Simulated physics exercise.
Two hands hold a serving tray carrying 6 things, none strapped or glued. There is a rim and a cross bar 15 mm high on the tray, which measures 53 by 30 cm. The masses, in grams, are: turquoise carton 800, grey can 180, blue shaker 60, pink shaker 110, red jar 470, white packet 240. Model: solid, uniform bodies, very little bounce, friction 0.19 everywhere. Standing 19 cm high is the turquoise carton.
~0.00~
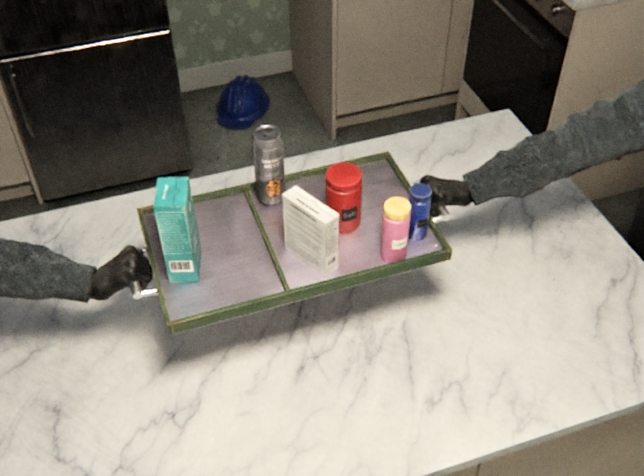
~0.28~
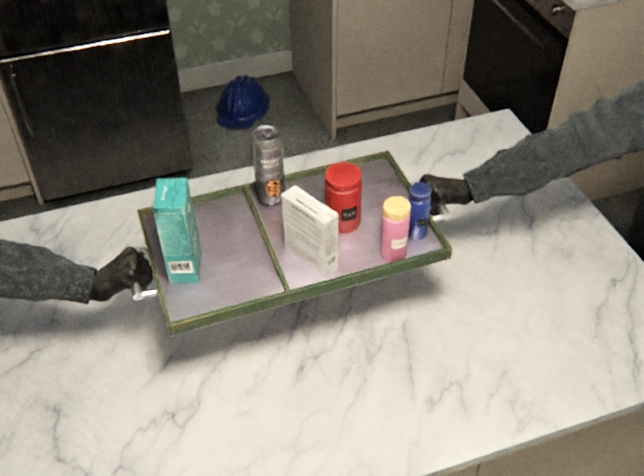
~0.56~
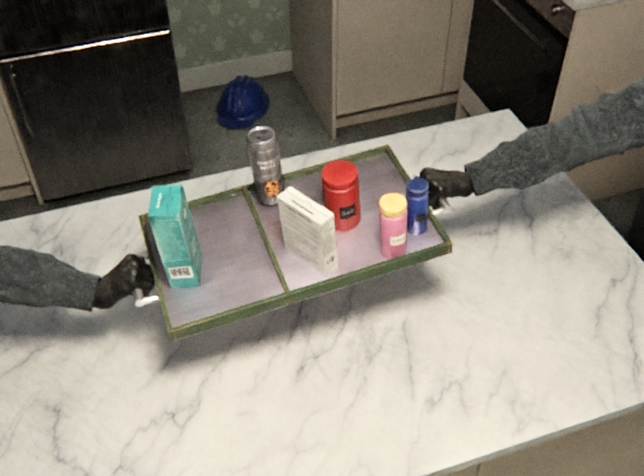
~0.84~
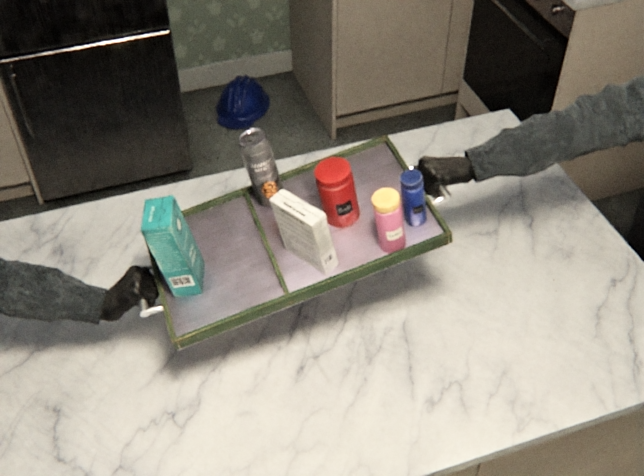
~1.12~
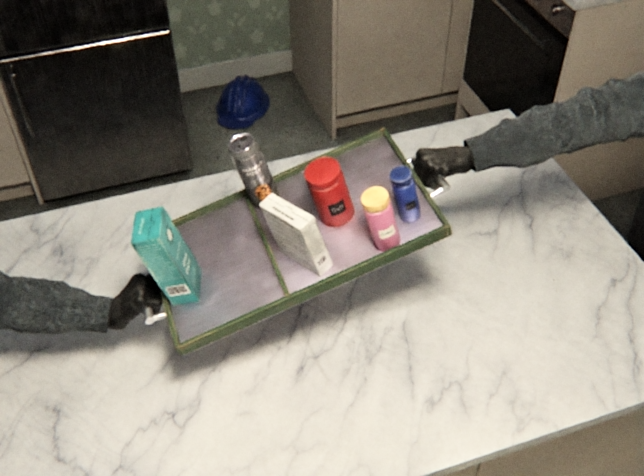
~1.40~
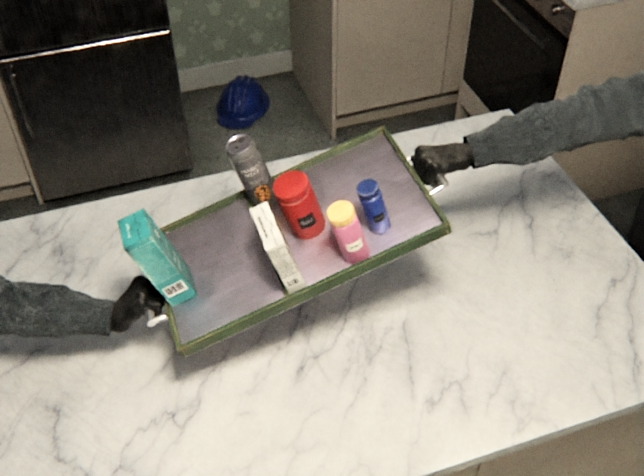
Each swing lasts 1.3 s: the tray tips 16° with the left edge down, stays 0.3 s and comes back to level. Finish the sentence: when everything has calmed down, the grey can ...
... is still on its base.
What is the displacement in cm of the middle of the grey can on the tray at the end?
The shift is close to 1 cm.
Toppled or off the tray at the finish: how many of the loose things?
Altogether, 3.
By 1.60 s, tray tilted 16°, left edge down; white packet rocked 39° off its seat; pink shaker rocked 6° off its seat; red jar rocked 8° off its seat.
By 1.80 s, tray tilted 16°, left edge down; pink shaker rocked 65° off its seat; white packet on its side; blue shaker rocked 19° off its seat.
By 2.10 s, tray tilted 13°, left edge down; blue shaker on its side; pink shaker rocked 63° off its seat; white packet on its side.
When it is over (3.8 s), lying over on the tray, blue shaker, pink shaker and white packet; not toppled but over 5 cm from the start, red jar; the other 2 within 5 cm of the start. In the last view, grey can near (264, 168).
